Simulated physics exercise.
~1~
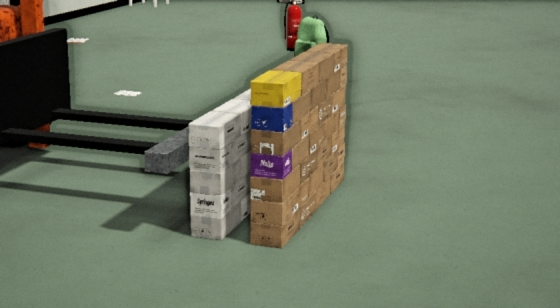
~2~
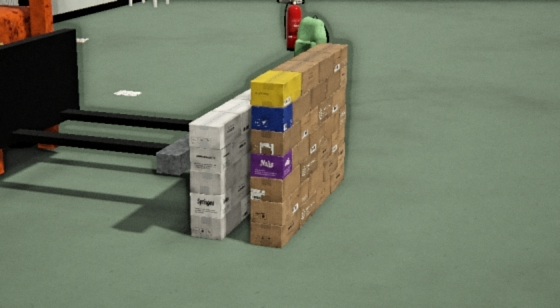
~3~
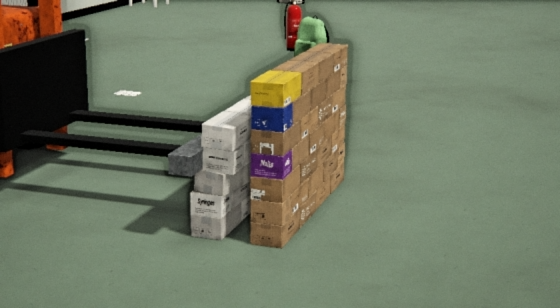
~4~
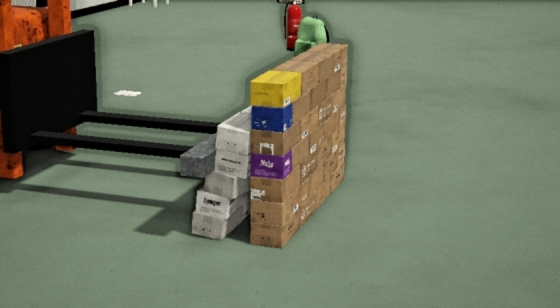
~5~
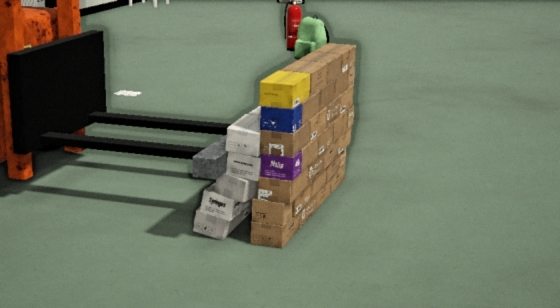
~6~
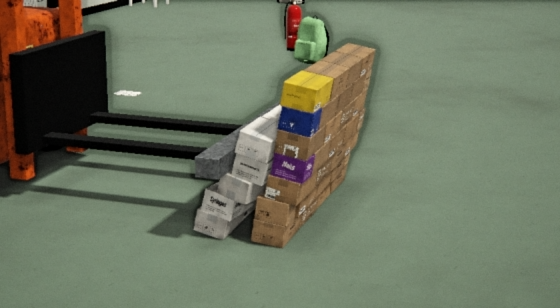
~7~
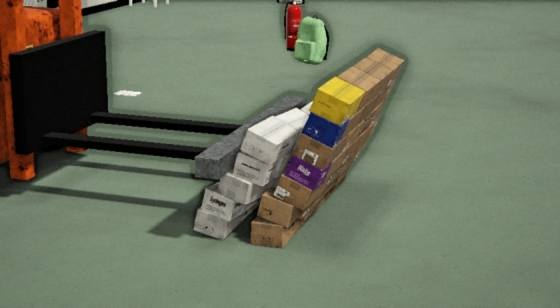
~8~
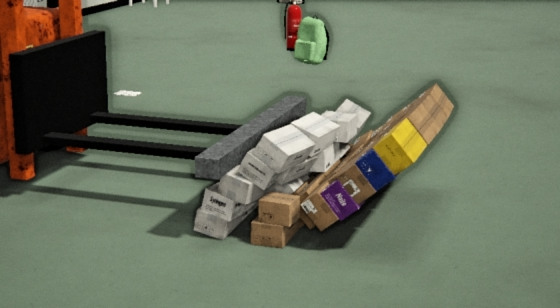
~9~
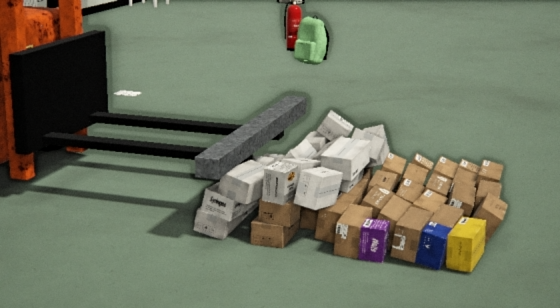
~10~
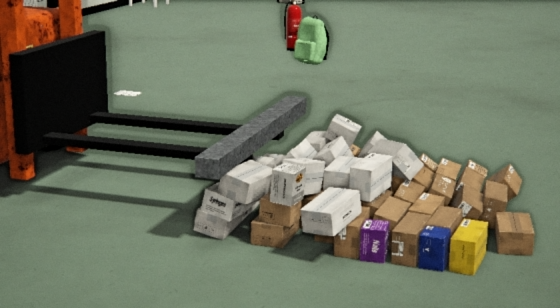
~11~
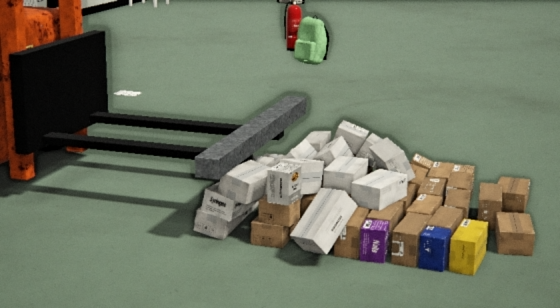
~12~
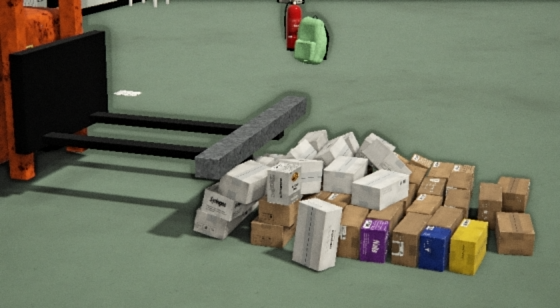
At first, a pale wall and a brown wall of stacked boxes stand close together on a green floor, while a lift truck at the left pushes a grey beam toward them. The pale boxes shift and lean right until they press against the brown wall, which has yellow, blue and purple boxes at its near end. The truck stops, but the brown wall keeps tipping right and topples, with pale boxes sliding after it. The boxes spill across the floor, and one pale box tumbles forward off the heap. Finally, the yellow, blue and purple boxes lie in a row at the front, beside a low pile near the still beam.
